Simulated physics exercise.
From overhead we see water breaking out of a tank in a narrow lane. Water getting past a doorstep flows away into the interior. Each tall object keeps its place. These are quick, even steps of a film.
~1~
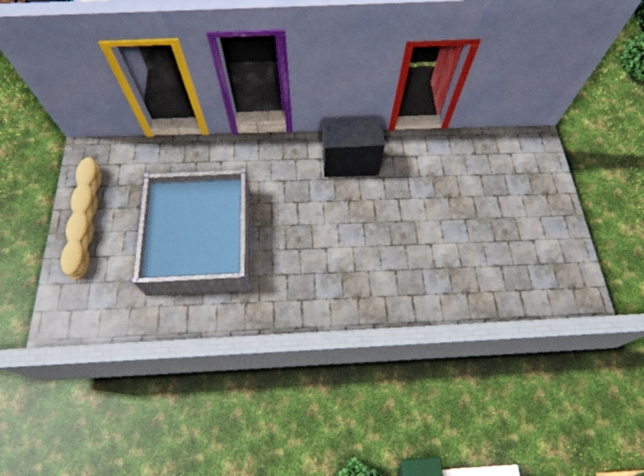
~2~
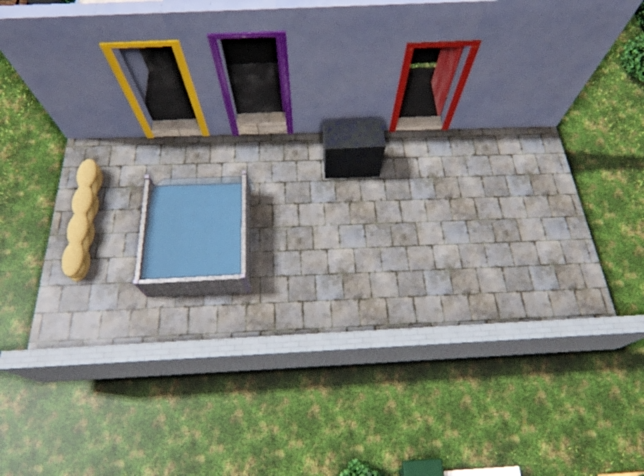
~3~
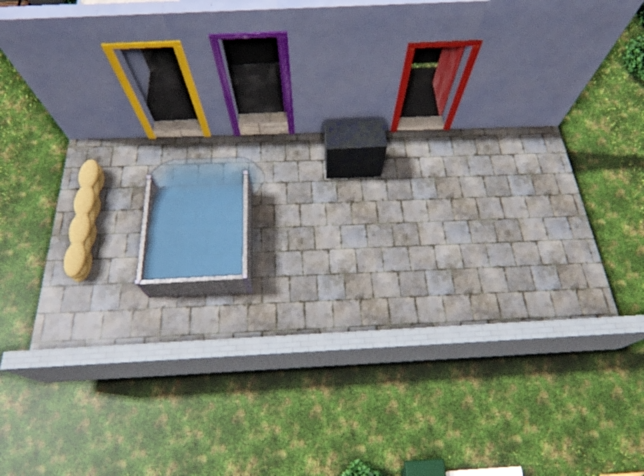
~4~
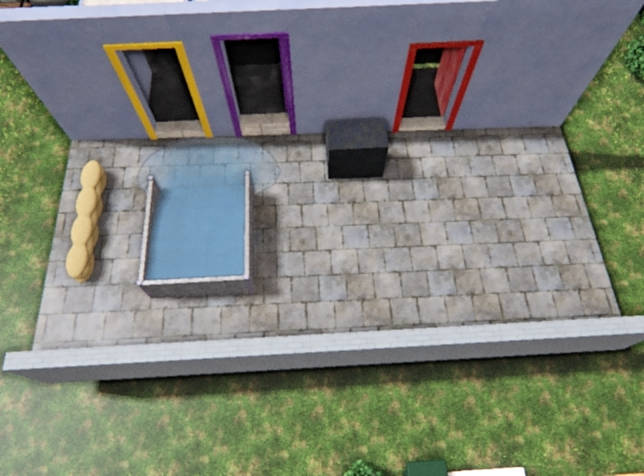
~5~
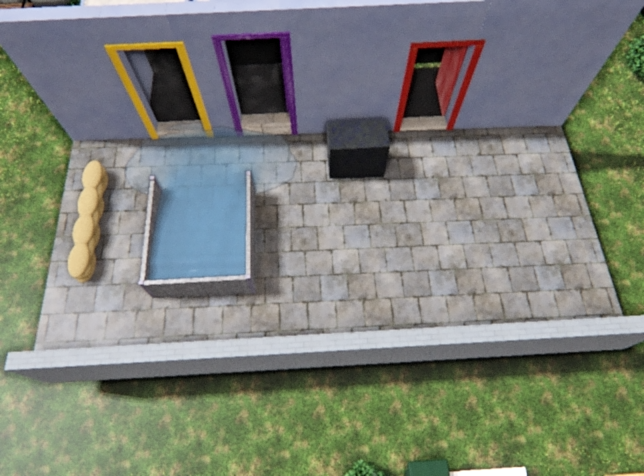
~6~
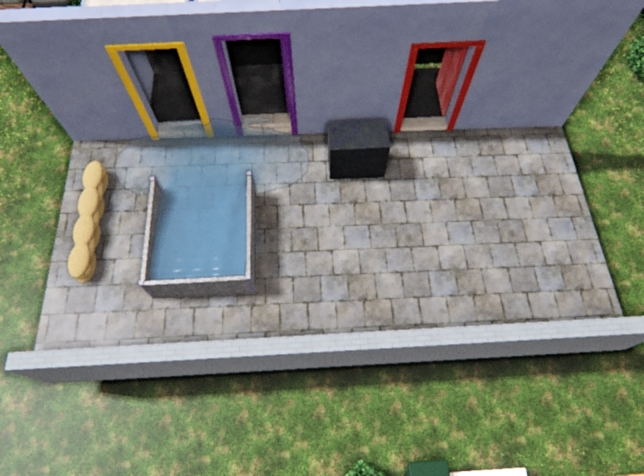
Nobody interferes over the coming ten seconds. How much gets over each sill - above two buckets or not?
Result: The yellow door surpasses two buckets; the red door does not surpass two buckets; the purple door does not surpass two buckets.
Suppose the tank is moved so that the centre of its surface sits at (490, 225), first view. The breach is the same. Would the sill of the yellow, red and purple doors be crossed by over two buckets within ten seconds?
So here's how it goes: Yellow comes up short, red clears the threshold, and purple comes up short.
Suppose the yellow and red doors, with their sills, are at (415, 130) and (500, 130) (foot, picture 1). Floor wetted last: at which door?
The red one.
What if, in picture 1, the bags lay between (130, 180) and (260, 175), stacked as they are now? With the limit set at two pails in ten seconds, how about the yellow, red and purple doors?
Door check - yellow: Below; red: Below; purple: Below.
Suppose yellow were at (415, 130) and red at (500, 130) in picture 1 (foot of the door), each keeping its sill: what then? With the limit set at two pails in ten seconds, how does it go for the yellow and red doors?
Lab note - yellow door under limit, red door under limit.
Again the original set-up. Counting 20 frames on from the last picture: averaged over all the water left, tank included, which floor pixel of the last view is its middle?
It is near (263, 186).
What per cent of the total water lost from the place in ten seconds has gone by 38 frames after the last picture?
It should be close to 70 percent by then.
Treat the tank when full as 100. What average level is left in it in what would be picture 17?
Estimate: Around 30 per cent.
A moment on, water covers 15 % of the floor; the yellow door over two buckets in, the red door not reached, the purple door under two buckets in.
Next, water covers 25 % of the floor; the yellow door far over two buckets in, the red door wet at the sill, nothing in, the purple door under two buckets in.
Then, water covers 50 % of the floor; the yellow door far over two buckets in, the red door wet at the sill, nothing in, the purple door under two buckets in.
Later, water covers 60 % of the floor; the yellow door far over two buckets in, the red door under two buckets in, the purple door under two buckets in.
In the end, water covers 60 % of the floor; the yellow door far over two buckets in, the red door under two buckets in, the purple door under two buckets in.
